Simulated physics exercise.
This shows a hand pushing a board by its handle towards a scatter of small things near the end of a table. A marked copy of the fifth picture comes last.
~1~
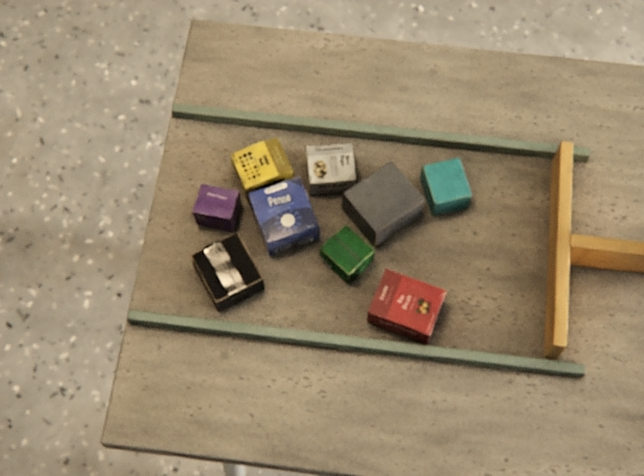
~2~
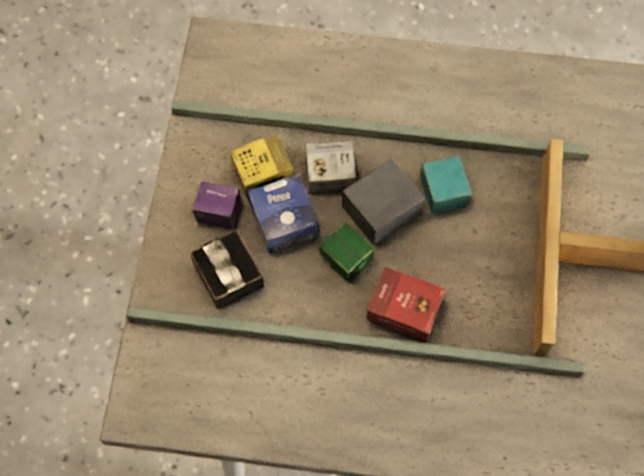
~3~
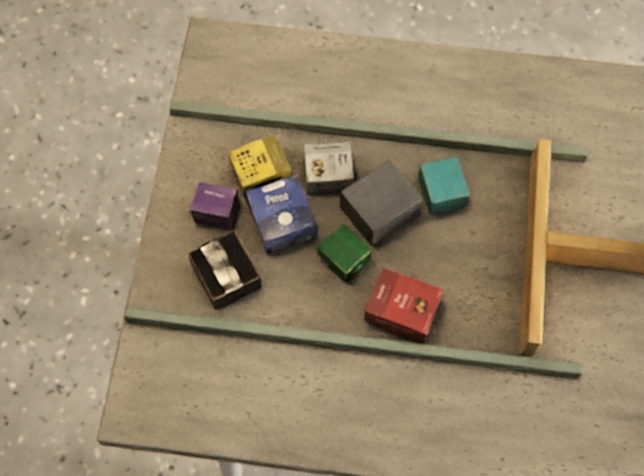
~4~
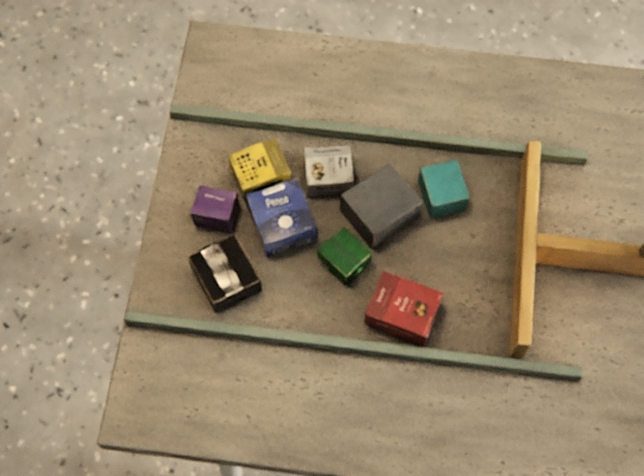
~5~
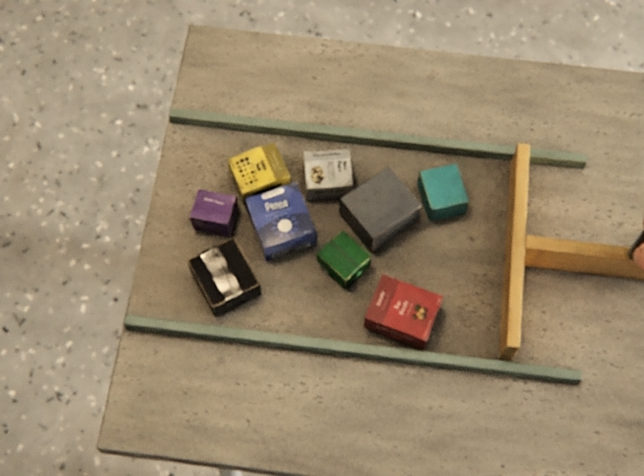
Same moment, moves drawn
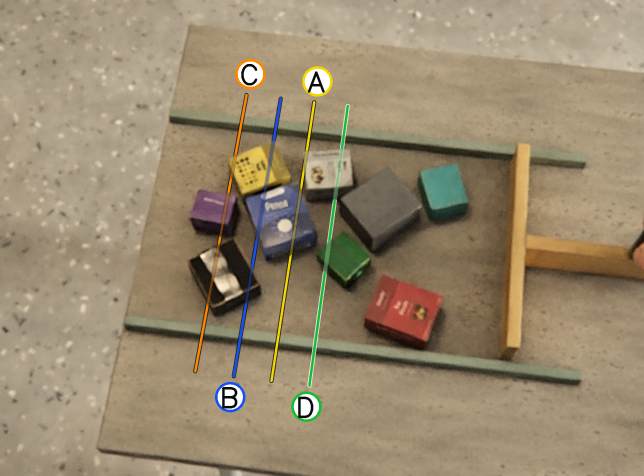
The footage shows a wooden board with a handle sliding slowly left between two green strips on a table, towards a scatter of small coloured boxes that stay in place, with fingertips appearing at the right edge late on.
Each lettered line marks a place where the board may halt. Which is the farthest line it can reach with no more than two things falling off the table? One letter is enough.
It can go as far as B.
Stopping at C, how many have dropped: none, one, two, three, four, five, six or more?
Four.
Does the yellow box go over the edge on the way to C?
Yes.
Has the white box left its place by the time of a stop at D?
By then, yes.
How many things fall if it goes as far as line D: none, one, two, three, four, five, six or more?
The count is none.
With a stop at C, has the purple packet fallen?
Yes.
On the marked copy, A at (294, 233); B at (259, 229); C at (223, 225); D at (330, 237).
With B. Early on, board (424, 229); red packet (374, 312); turquoise block (402, 177).
Further on, board (331, 219); purple packet (190, 216); yellow box (219, 168).
At the end, board (262, 211); purple packet over the edge; yellow box over the edge; two fallen.
As for the rest, A is within the limit but short; C drops four; D is within the limit but short.
